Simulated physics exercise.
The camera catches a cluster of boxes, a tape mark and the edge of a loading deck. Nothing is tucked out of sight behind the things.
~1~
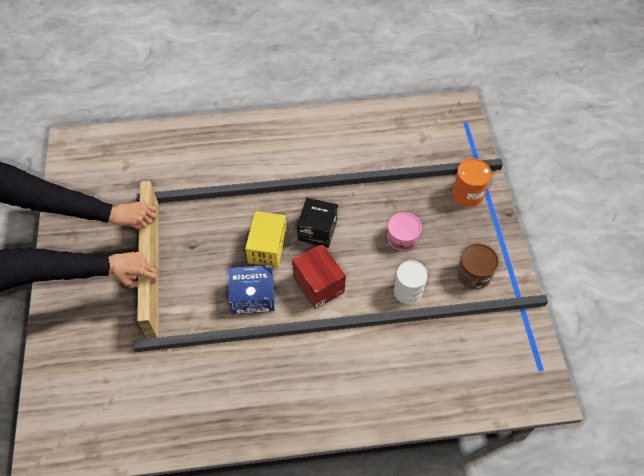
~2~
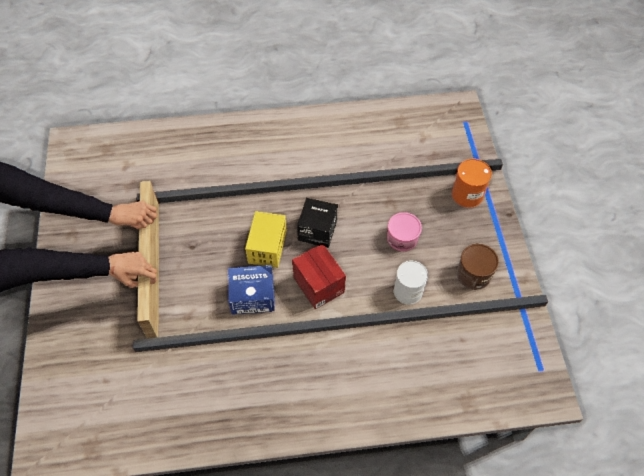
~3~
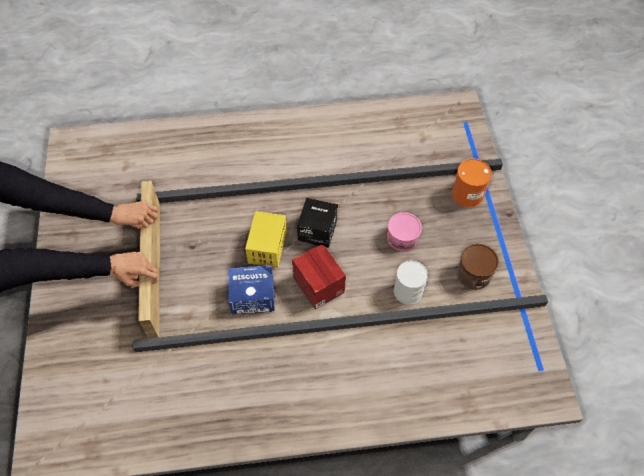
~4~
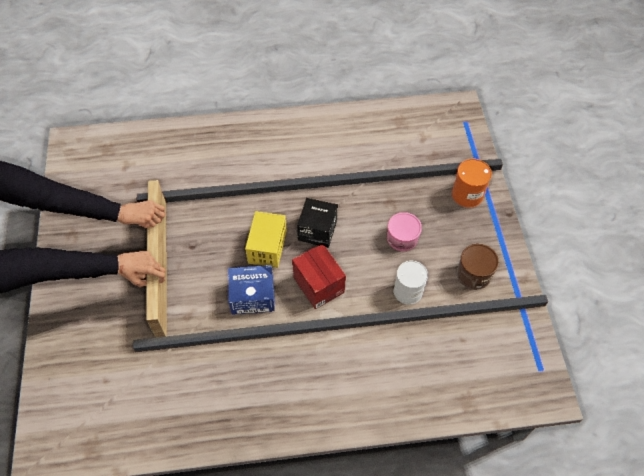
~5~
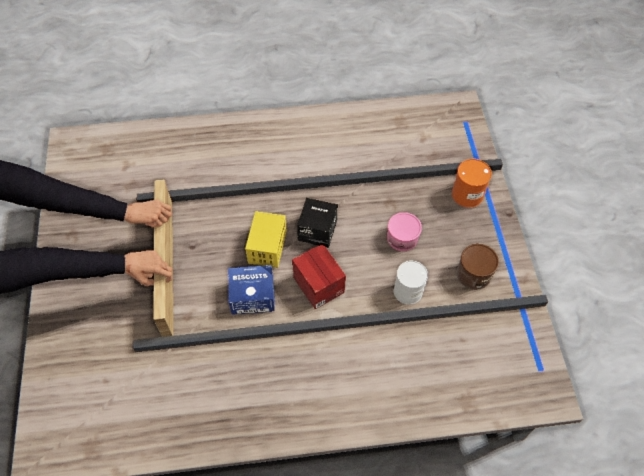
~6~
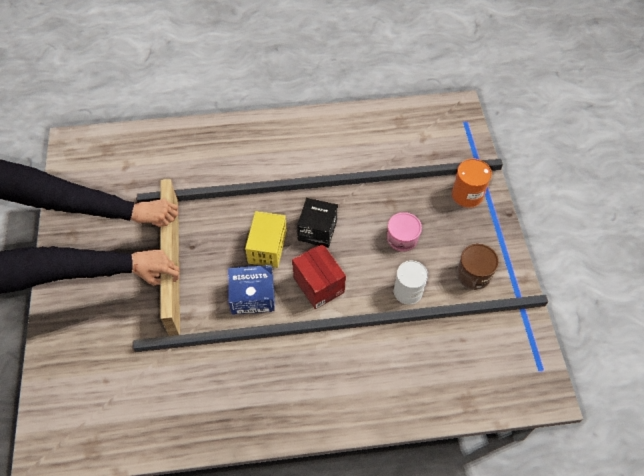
Two dark-sleeved arms at the left grip a wooden plank and, after barely moving at first, slide it a short way right between two dark rails on a wooden table, seen from a high, steady viewpoint. Ahead of it sit yellow, black, blue and red boxes, with pink, white, brown and orange containers farther right near a slanting blue line. None of these objects visibly moves, and the plank touches none.
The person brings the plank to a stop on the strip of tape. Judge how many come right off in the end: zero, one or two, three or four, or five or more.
In the end, five or more come right off.
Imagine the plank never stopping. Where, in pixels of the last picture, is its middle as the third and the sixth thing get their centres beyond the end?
First: Around (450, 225). Next: Around (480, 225).
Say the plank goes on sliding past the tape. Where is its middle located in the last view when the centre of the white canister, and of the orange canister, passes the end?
The middle would be close to (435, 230) and then close to (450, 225).
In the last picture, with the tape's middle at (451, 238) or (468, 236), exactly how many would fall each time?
It comes to 2, then 4.
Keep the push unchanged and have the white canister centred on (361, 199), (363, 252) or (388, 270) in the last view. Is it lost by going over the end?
Taking the places in order, it keeps its place, then falls away, then falls away.
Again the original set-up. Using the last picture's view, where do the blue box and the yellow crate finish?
The first near (533, 258), the second near (513, 213).
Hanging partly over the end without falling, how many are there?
2, I think.
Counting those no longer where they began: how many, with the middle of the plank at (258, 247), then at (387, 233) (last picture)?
I get 3 at the one place and 7 at the other.
Early on, none off yet; orange canister at rest near (471, 183); brown pail at rest near (477, 267); pink pail at rest near (404, 232).
Finally, the number that fall off is five or more; lost, red parcel, black box, white canister, pink pail, brown pail and orange canister.
